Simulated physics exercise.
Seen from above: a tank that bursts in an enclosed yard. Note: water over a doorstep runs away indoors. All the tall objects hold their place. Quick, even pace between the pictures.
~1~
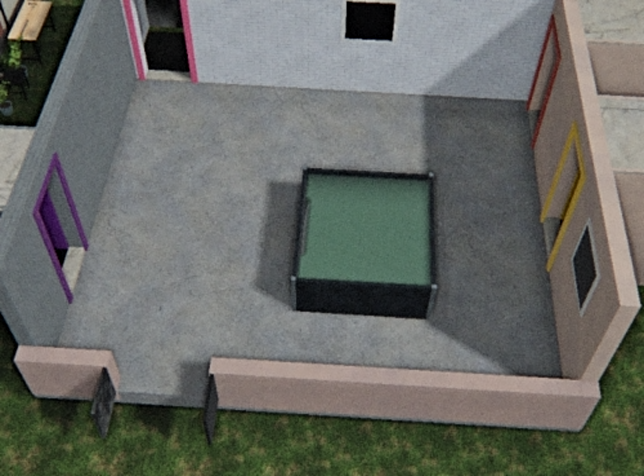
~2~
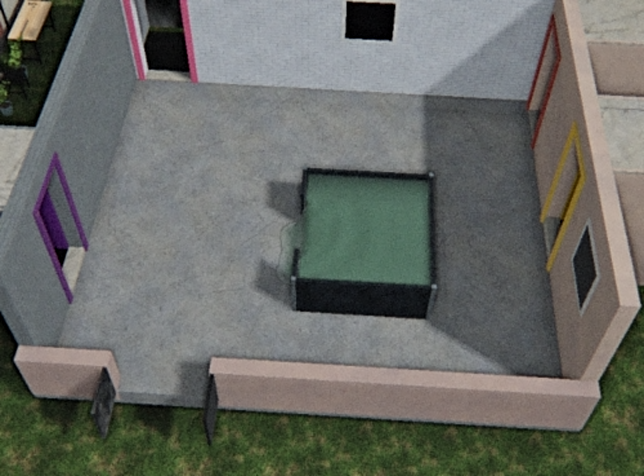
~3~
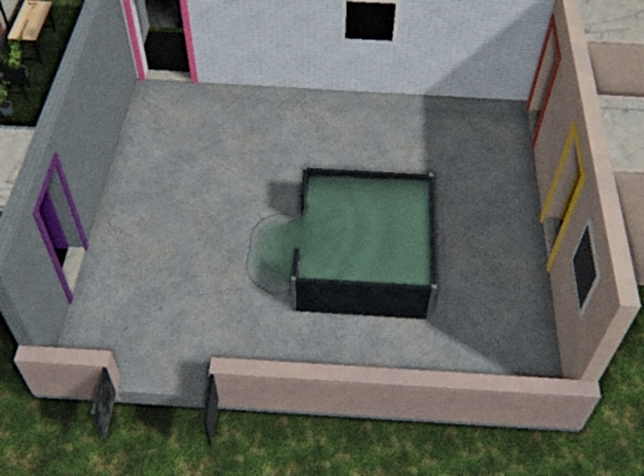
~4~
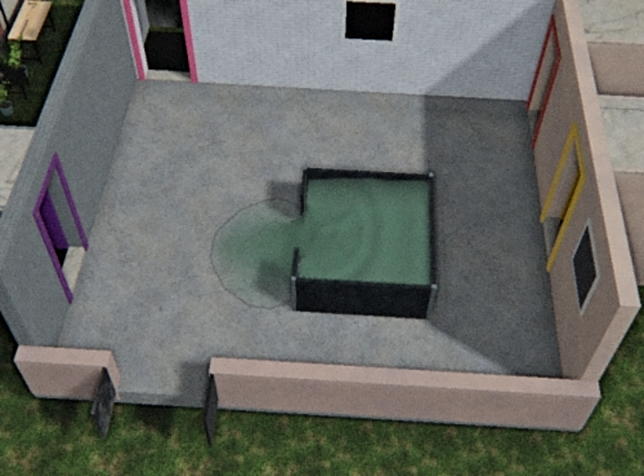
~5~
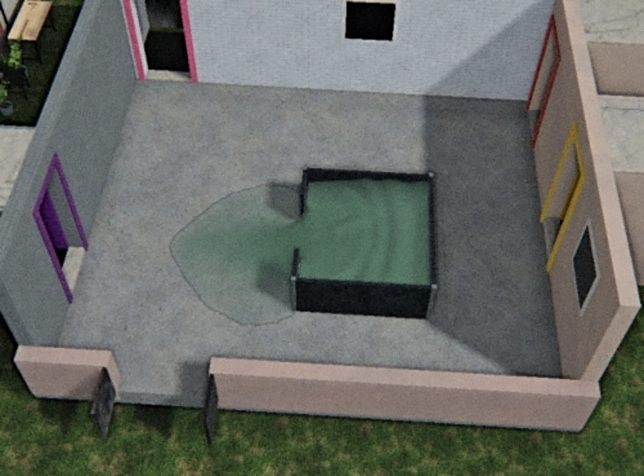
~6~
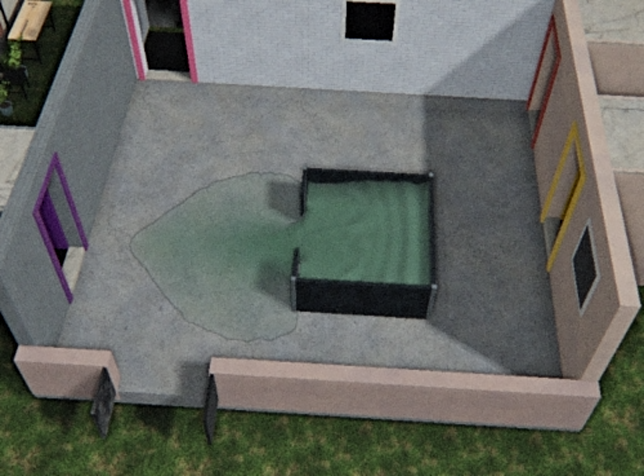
Green water poured out through a gap in the left side of a square tank in a walled yard, then fanned out across the grey floor toward the purple-framed doorway on the left.
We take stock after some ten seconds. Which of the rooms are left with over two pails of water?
Outcome: Most likely the red door gets two buckets or less; most likely the pink door gets too much water; most likely the purple door gets too much water; most likely the yellow door gets two buckets or less.
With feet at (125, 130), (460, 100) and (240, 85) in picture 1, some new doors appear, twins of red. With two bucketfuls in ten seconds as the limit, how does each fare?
Well, the first breaks the limit, the next remains within bounds, and the last breaks the limit.
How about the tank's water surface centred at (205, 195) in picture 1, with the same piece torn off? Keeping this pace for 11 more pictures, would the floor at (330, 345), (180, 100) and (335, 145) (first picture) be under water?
Parched, soaked, parched.
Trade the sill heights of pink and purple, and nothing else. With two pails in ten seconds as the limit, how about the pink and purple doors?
After the swap, the pink door overflows while the purple door overflows.
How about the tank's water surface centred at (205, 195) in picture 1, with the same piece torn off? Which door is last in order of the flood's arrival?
My answer: The yellow-painted one.
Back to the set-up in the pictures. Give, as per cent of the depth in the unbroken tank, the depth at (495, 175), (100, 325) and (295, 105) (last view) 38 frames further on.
Taking the places in turn, I get roughly 0, 18 and 4 percent.
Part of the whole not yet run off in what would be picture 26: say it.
I'd say roughly 90 percent.
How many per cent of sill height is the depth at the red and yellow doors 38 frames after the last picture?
About 0 and 0 per cent.
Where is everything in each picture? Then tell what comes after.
In the first frame, still water in the water tank at (366, 228).
In the second frame, water pours out at (302, 244) and has run to (287, 281).
In the third frame, water pours out at (302, 245) and has run to (257, 279).
In the fourth frame, the front is at (215, 258), out from the gap at (302, 245).
In the fifth frame, the front is at (176, 250), out from the gap at (302, 244).
In the sixth frame, water pours out at (302, 244) and has run to (136, 247).
A moment on, water covers 30 % of the floor; the red door not reached, the pink door not reached, the purple door under two buckets in, the yellow door not reached.
Next, water covers 35 % of the floor; the red door not reached, the pink door not reached, the purple door far over two buckets in, the yellow door not reached.
Then, water covers 40 % of the floor; the red door not reached, the pink door far over two buckets in, the purple door far over two buckets in, the yellow door not reached.
Later, water covers 60 % of the floor; the red door not reached, the pink door far over two buckets in, the purple door far over two buckets in, the yellow door not reached.
In the end, water covers 90 % of the floor; the red door under two buckets in, the pink door far over two buckets in, the purple door far over two buckets in, the yellow door not reached.
